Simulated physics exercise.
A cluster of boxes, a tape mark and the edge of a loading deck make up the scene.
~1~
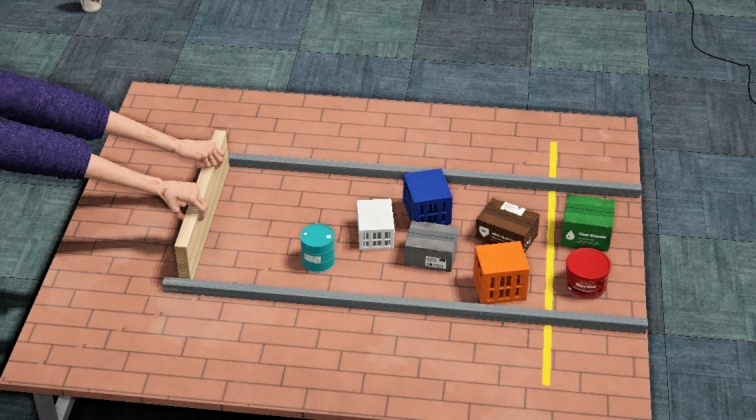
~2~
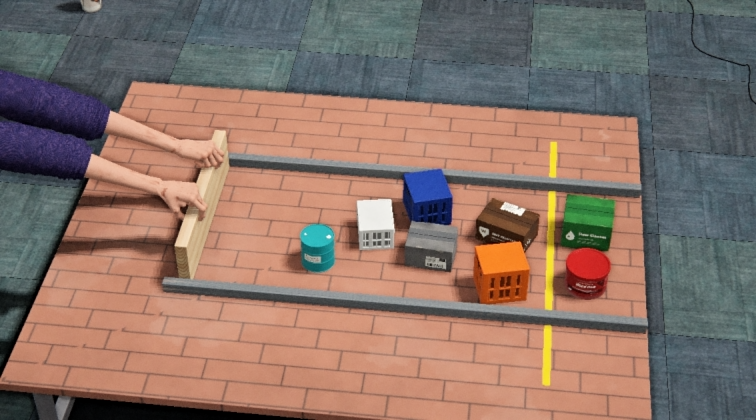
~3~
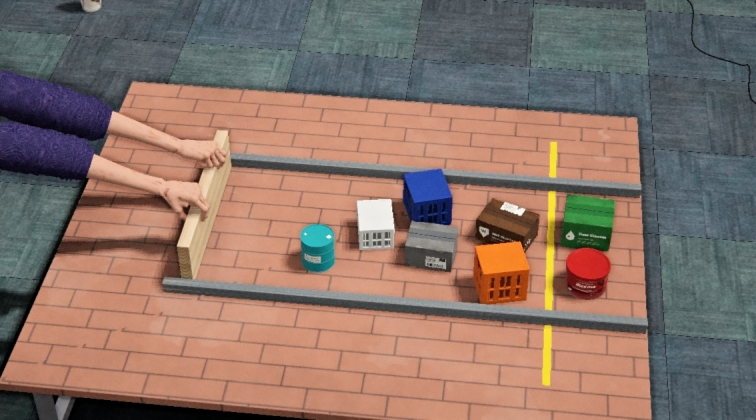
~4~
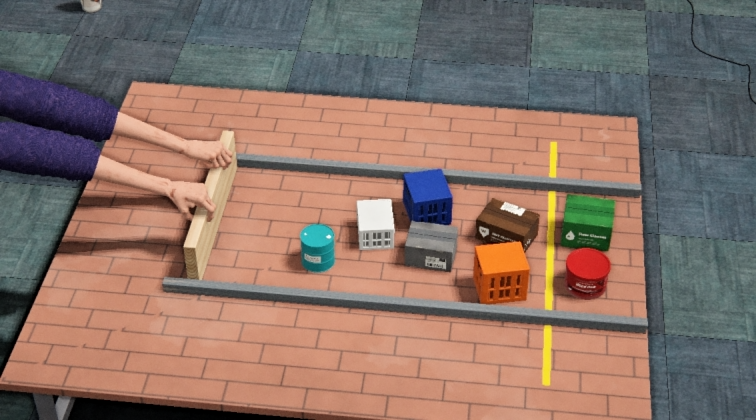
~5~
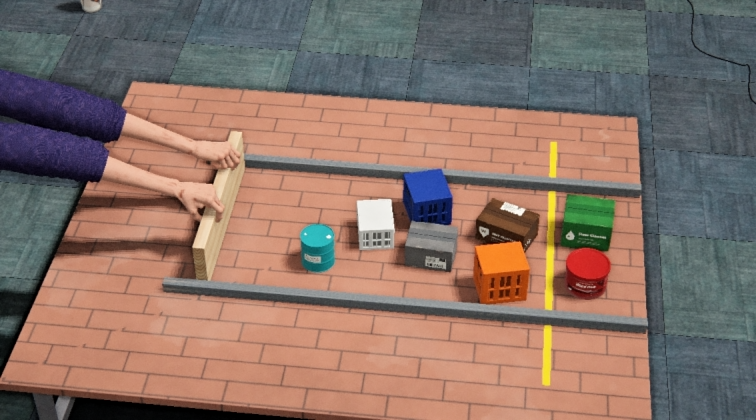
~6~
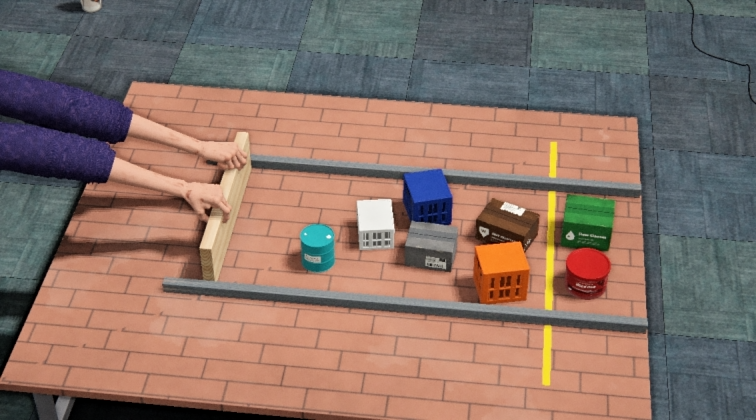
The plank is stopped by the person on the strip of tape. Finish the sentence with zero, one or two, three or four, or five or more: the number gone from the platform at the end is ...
The number gone from the platform at the end is one or two.
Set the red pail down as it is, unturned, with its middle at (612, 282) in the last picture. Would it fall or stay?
Starting there, it stays aboard.
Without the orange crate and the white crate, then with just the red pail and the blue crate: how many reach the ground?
Fallen: 1 in the first try, 1 in the other.
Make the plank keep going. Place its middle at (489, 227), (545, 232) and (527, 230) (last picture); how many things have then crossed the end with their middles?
0, 2, 1.
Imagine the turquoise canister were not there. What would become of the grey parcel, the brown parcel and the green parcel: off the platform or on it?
Grey parcel stays put; brown parcel stays put; green parcel drops.
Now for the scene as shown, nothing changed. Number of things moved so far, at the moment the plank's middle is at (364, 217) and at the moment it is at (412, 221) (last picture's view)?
Up to then 2, and up to the other point 4.
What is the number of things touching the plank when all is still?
It's touching 3 at the end.
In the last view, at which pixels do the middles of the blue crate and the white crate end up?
The blue crate ends up near (575, 195), and the white crate near (568, 241).
Soon after, none off yet; green parcel at rest near (588, 223); red pail at rest near (587, 274); brown parcel at rest near (507, 227).
In the end, the number that fall off is one or two; gone, red pail and green parcel.
